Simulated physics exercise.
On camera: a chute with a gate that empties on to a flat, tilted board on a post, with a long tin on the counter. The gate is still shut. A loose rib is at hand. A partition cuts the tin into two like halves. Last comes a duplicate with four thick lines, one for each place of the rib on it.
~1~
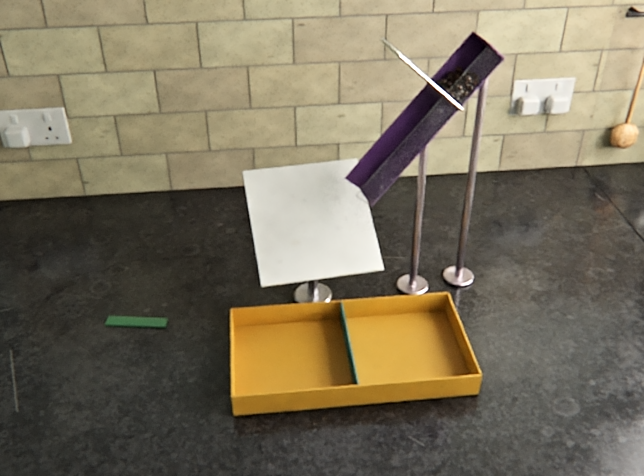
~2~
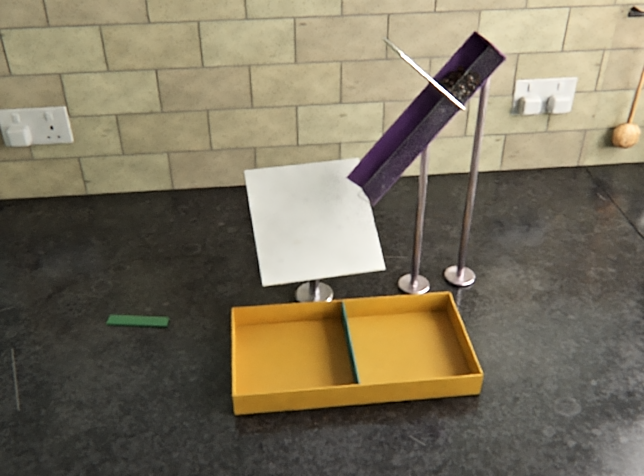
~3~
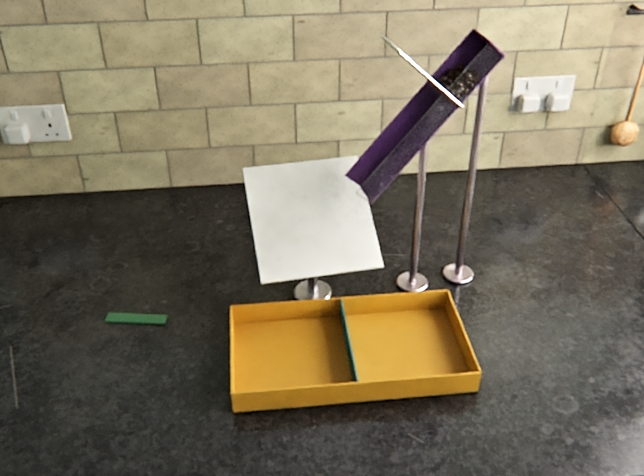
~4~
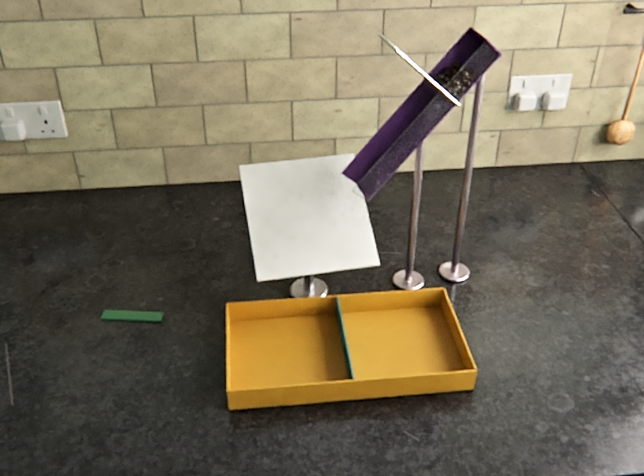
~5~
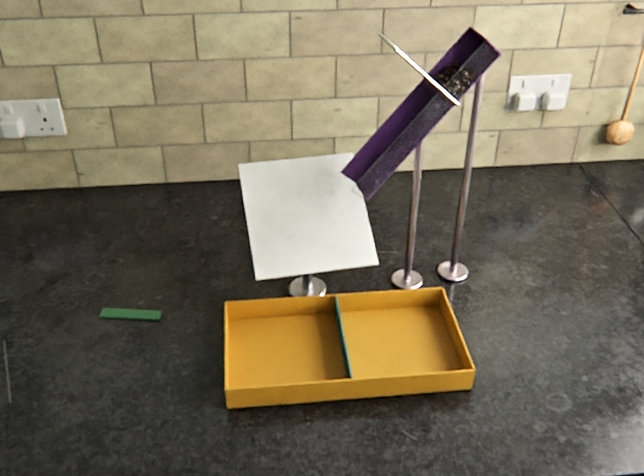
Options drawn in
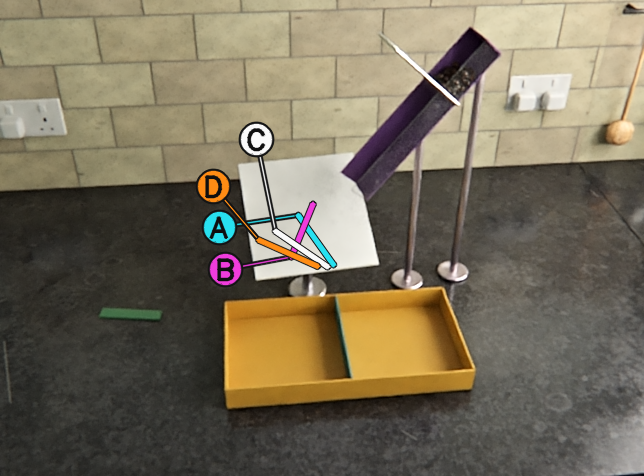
Purple chute with dark pieces behind a gate standing motionless above a tilted white board and divided yellow tin on a dark counter.
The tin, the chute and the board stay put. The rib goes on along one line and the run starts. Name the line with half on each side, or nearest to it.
Go for D.
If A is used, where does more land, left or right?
The right half.
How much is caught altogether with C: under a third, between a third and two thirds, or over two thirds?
Over two thirds.
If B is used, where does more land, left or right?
More lands on the left.
On the marked copy, line A from (298, 215) to (333, 264); line B from (312, 204) to (291, 257); line C from (275, 231) to (327, 266); line D from (258, 240) to (317, 266).
With A, of what is caught, about a tenth in the left half, almost all in the right.
With B, of what is caught, almost all in the left half, about a tenth in the right.
With C, of what is caught, roughly a quarter in the left half, the larger part in the right.
With D, of what is caught, roughly a third in the left half, roughly two thirds in the right.
